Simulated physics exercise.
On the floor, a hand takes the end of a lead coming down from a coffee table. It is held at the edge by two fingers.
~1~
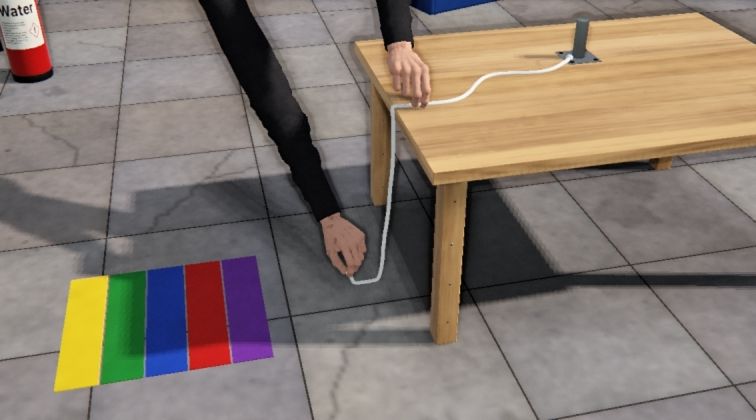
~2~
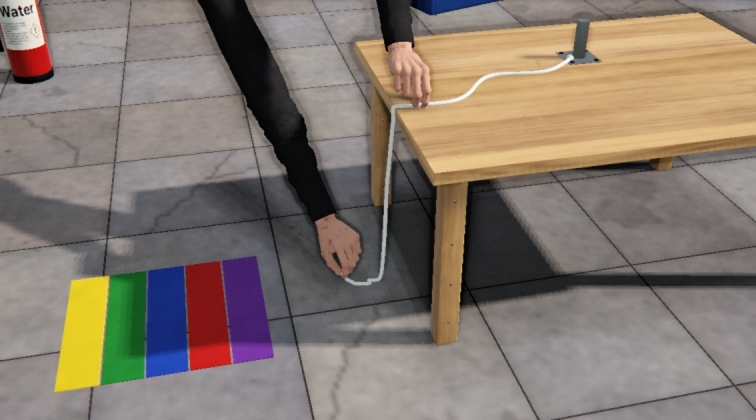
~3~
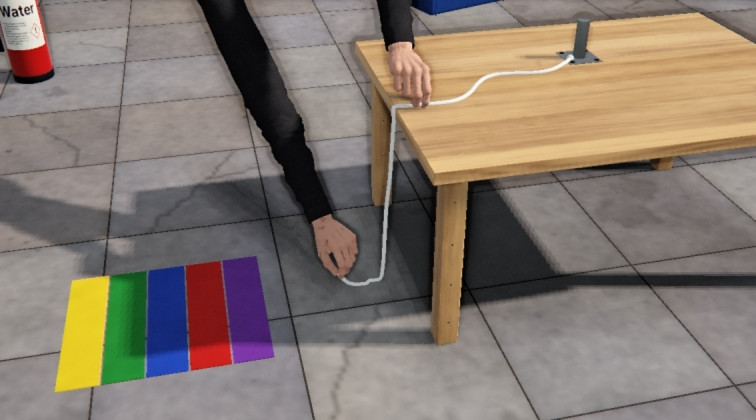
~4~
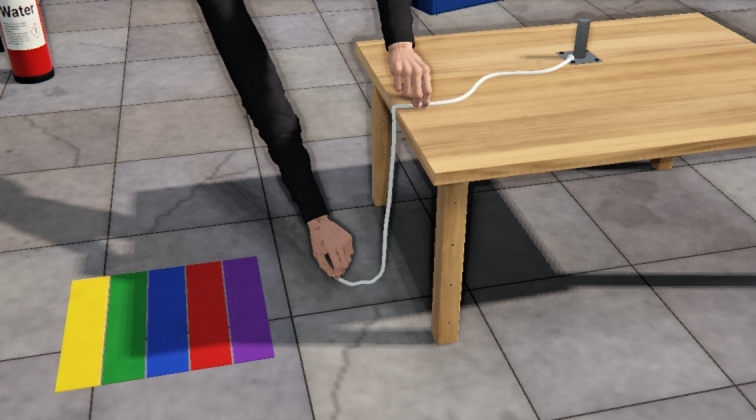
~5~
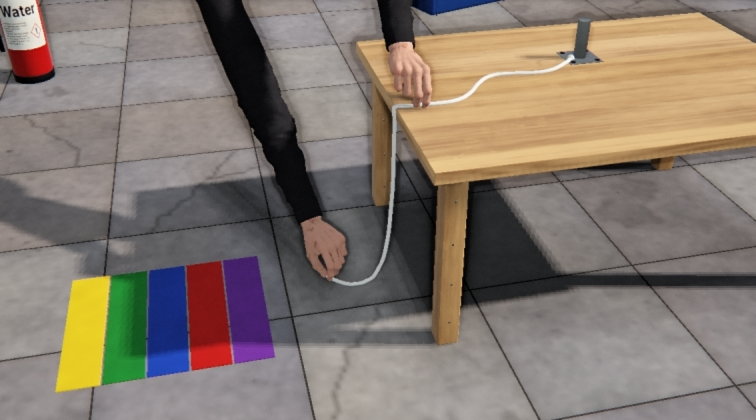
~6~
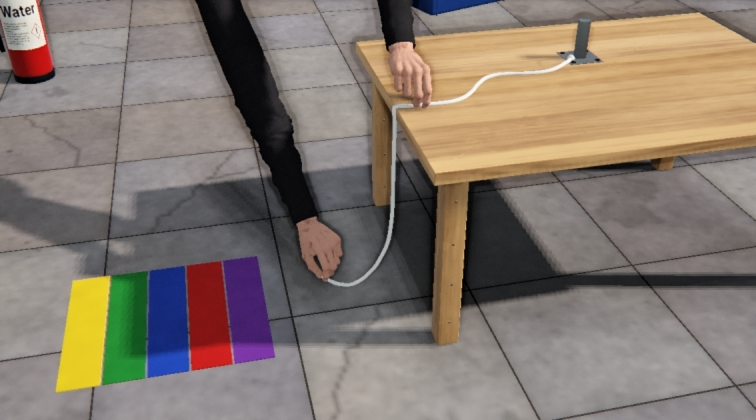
Hand holding the end of a white cord hanging from a wooden table, moving it slightly left above grey floor tiles.
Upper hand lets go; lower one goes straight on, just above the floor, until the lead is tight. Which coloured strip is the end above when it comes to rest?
The red one.
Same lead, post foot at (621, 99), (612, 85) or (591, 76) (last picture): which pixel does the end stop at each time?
First try about (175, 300), second about (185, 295), third about (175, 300).
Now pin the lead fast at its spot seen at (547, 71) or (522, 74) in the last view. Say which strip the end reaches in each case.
You'd see red the first time and red the second.
Early on, end near (273, 284); short of the strips.
Midway, end near (229, 290); over purple.
At the end of the slack, end near (201, 294); over red. Over red.
